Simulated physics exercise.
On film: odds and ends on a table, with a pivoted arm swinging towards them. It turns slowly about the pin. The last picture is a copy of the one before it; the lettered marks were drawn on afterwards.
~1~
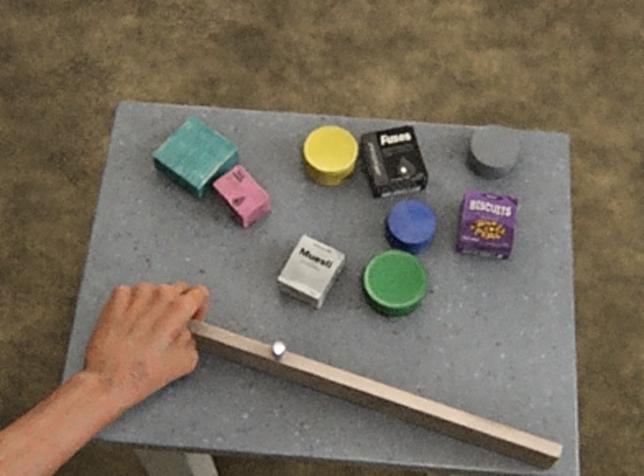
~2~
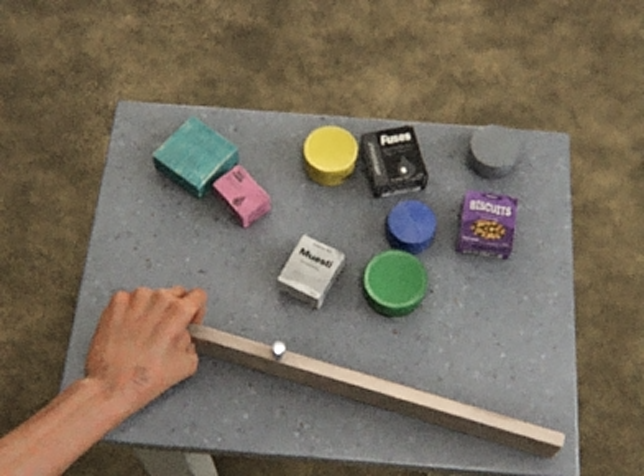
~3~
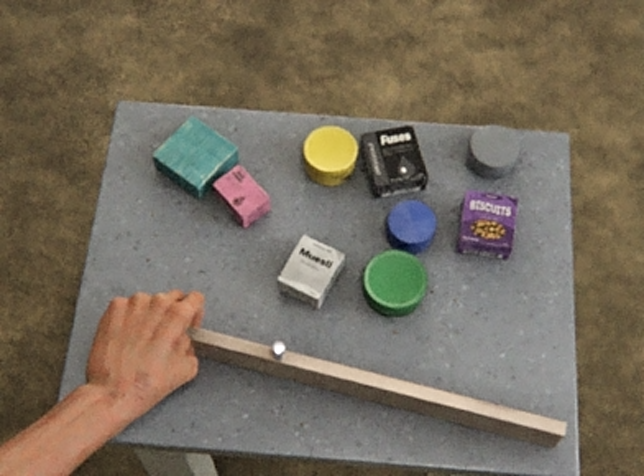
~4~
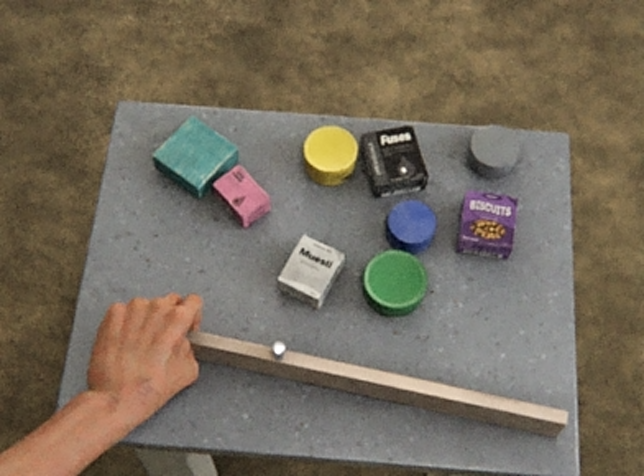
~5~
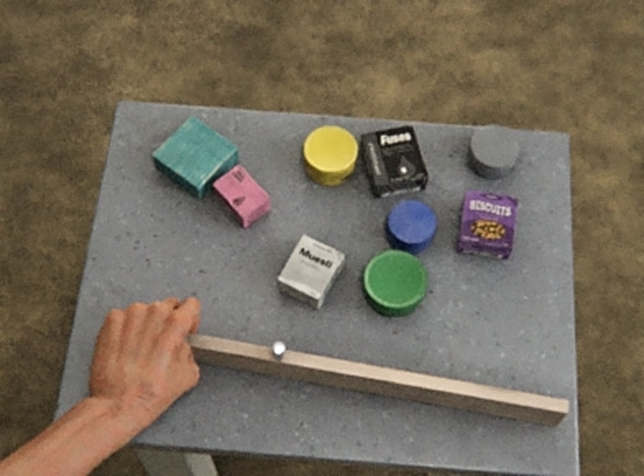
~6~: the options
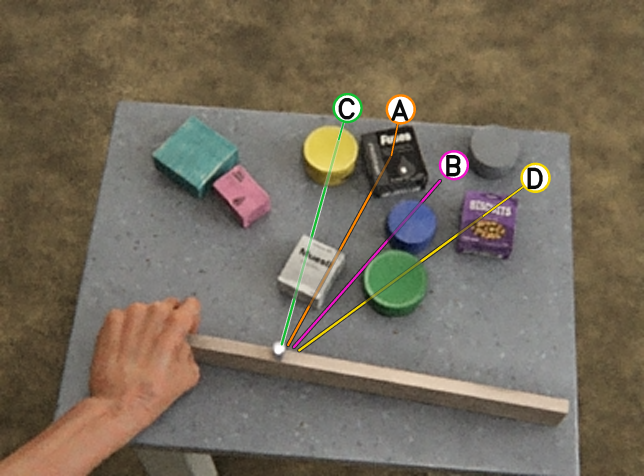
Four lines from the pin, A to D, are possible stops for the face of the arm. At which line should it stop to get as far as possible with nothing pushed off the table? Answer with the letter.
Nothing falls up to A.
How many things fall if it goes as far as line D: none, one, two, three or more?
The count is none.
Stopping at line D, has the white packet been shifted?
No.
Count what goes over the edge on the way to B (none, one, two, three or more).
By then, none.
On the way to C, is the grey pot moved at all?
Yes.
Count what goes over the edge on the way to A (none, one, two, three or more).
The count is none.
On the marked copy, A at (342, 246); B at (370, 261); C at (311, 237); D at (394, 281).
Following A. Soon after the start, arm (421, 316); grey pot (493, 152); black box (394, 162).
Later, arm (384, 260); grey pot (493, 138); black box (382, 156).
In the end, arm (345, 235); purple packet (375, 120); black box (321, 117); nothing has fallen.
As for the rest, B is safe but short; C drops the purple packet and black box; D is safe but short.
